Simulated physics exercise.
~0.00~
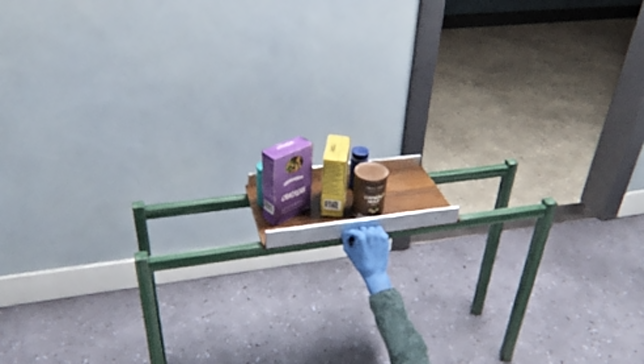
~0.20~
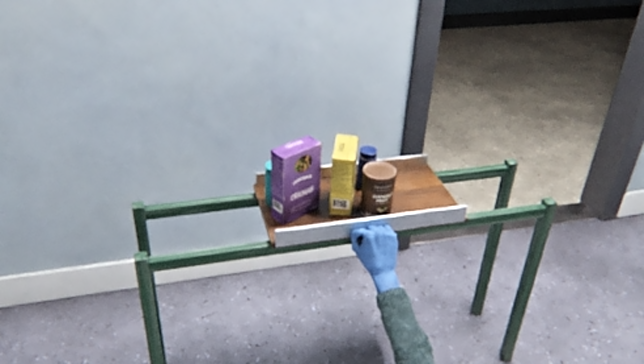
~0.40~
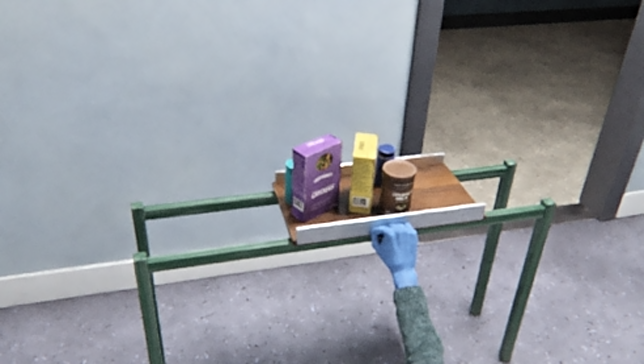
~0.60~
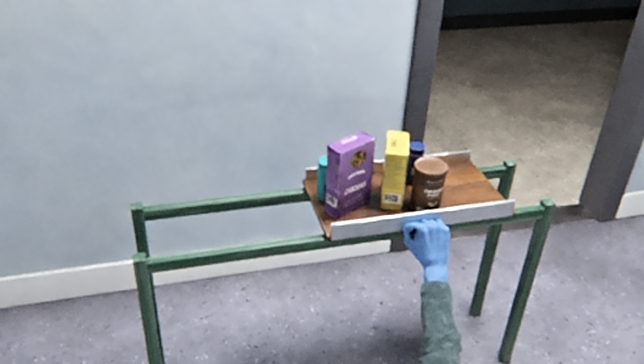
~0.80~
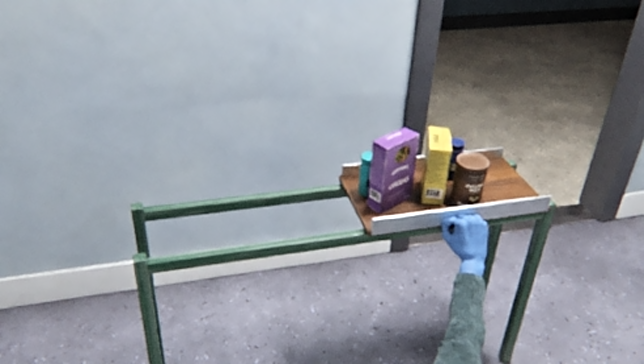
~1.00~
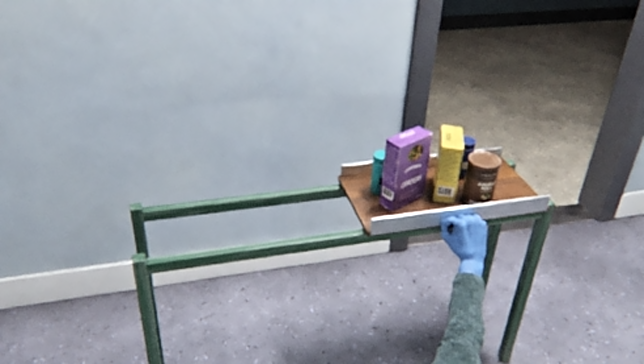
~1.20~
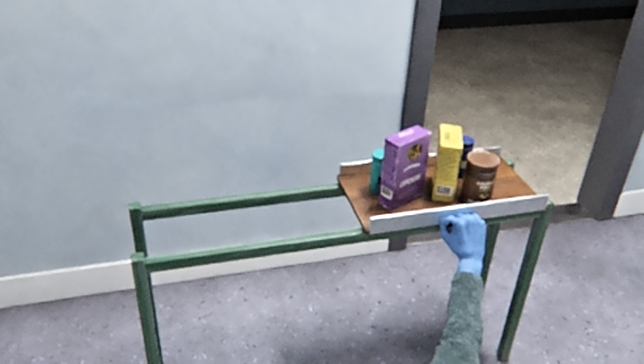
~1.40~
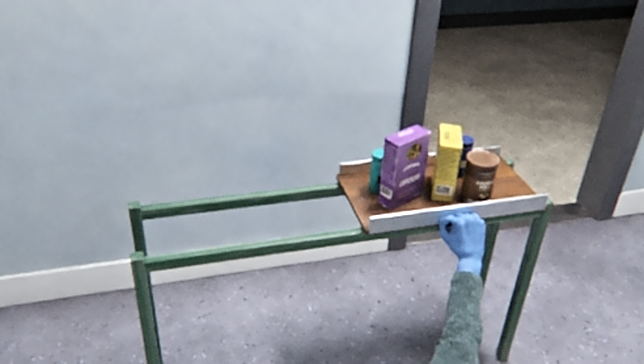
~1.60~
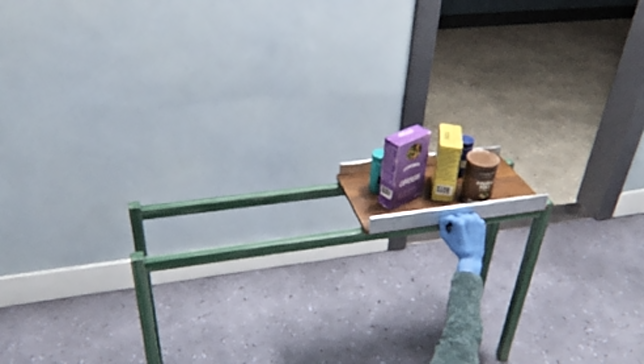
On a green rail frame, a gloved hand slides a loaded tray right until it stops.
